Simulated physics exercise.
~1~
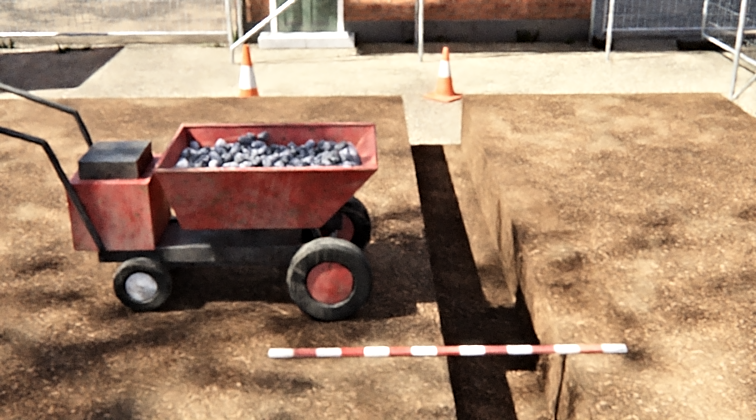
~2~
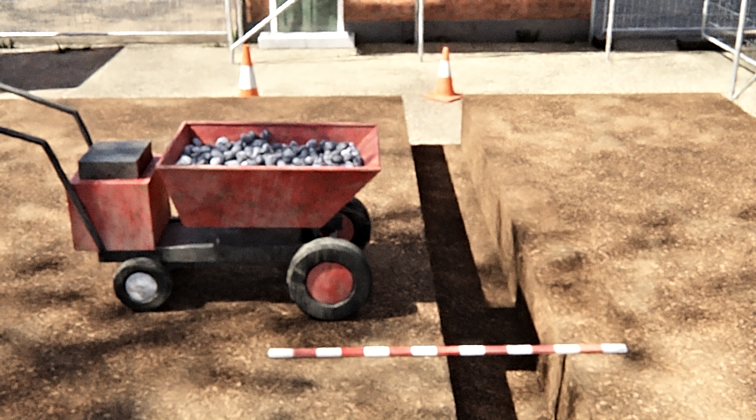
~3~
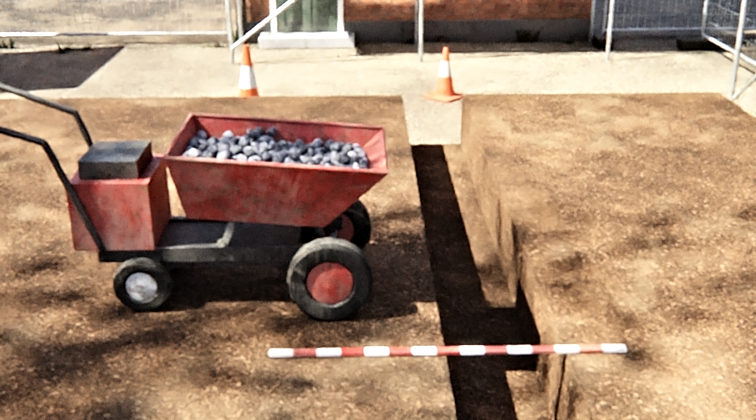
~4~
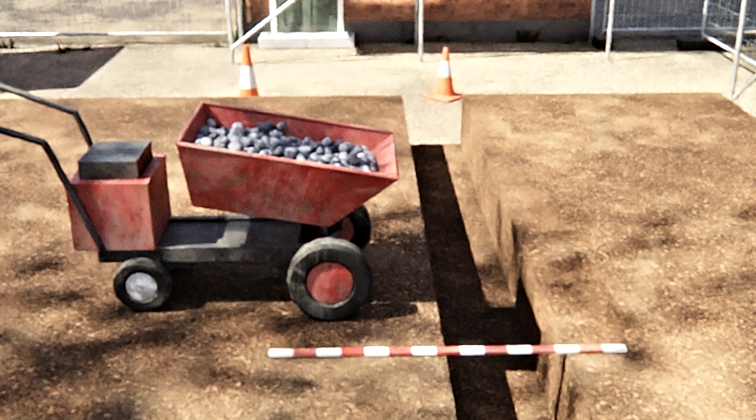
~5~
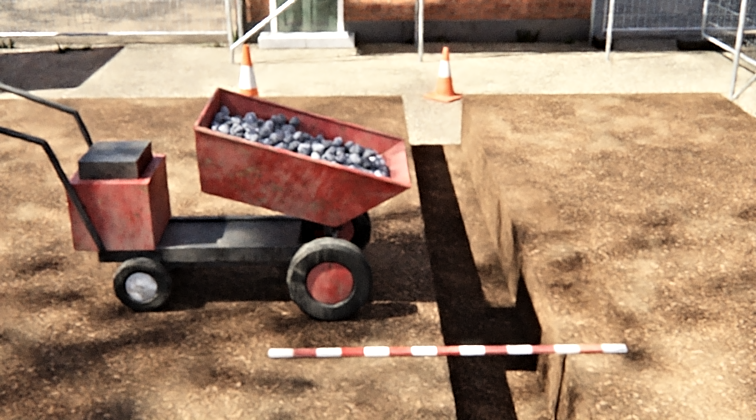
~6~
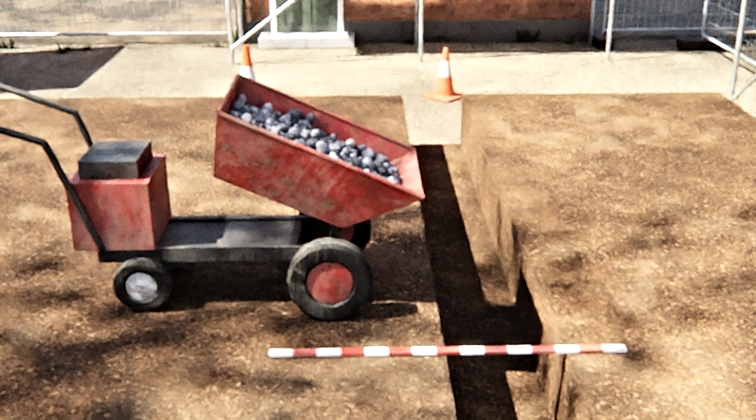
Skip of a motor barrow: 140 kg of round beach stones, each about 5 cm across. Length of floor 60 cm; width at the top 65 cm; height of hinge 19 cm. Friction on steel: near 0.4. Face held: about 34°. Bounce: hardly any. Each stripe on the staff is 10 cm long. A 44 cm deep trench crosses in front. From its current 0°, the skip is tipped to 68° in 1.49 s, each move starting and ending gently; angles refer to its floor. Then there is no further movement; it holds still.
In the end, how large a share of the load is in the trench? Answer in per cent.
A share of roughly 99 %.
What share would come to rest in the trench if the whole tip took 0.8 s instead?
That would give about 95 percent.
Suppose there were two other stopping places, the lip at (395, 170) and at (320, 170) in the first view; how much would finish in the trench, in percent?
First spot about 90, second spot about 95 per cent.
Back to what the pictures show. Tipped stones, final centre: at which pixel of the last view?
Near (497, 353).
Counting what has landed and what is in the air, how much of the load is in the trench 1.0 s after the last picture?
About 55 per cent by then.
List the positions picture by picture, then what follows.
The skip is at 0°, its lip at (377, 169); the top of the load is at (273, 146), in the first frame.
The skip is at 1°, its lip at (380, 170); the top of the load is at (244, 145), in the second frame.
The skip is at 5°, its lip at (387, 173); the top of the load is at (229, 141), in the third frame.
The skip is at 10°, its lip at (398, 178); the top of the load is at (215, 134), in the fourth frame.
The skip is at 17°, its lip at (411, 187); the top of the load is at (226, 120), in the fifth frame.
The skip is at 24°, its lip at (424, 198); the top of the load is at (244, 109), in the sixth frame.
Then, 0.5 s after the last picture the floor is at 58°, 100 % in the skip; the foremost stones are at (461, 231).
Then, 1.0 s after the last picture the floor is at 68°, 43 % in the skip, 57 % in the trench; the foremost stones are at (533, 323).
Then, 1.3 s after the last picture the floor is at 68°, 15 % in the skip, 84 % in the trench, 1 % past the trench; the foremost stones are at (558, 294).
Then, 3.3 s after the last picture the floor is at 68°, 0 % in the skip, 99 % in the trench, 1 % past the trench; the foremost stones are at (575, 315).
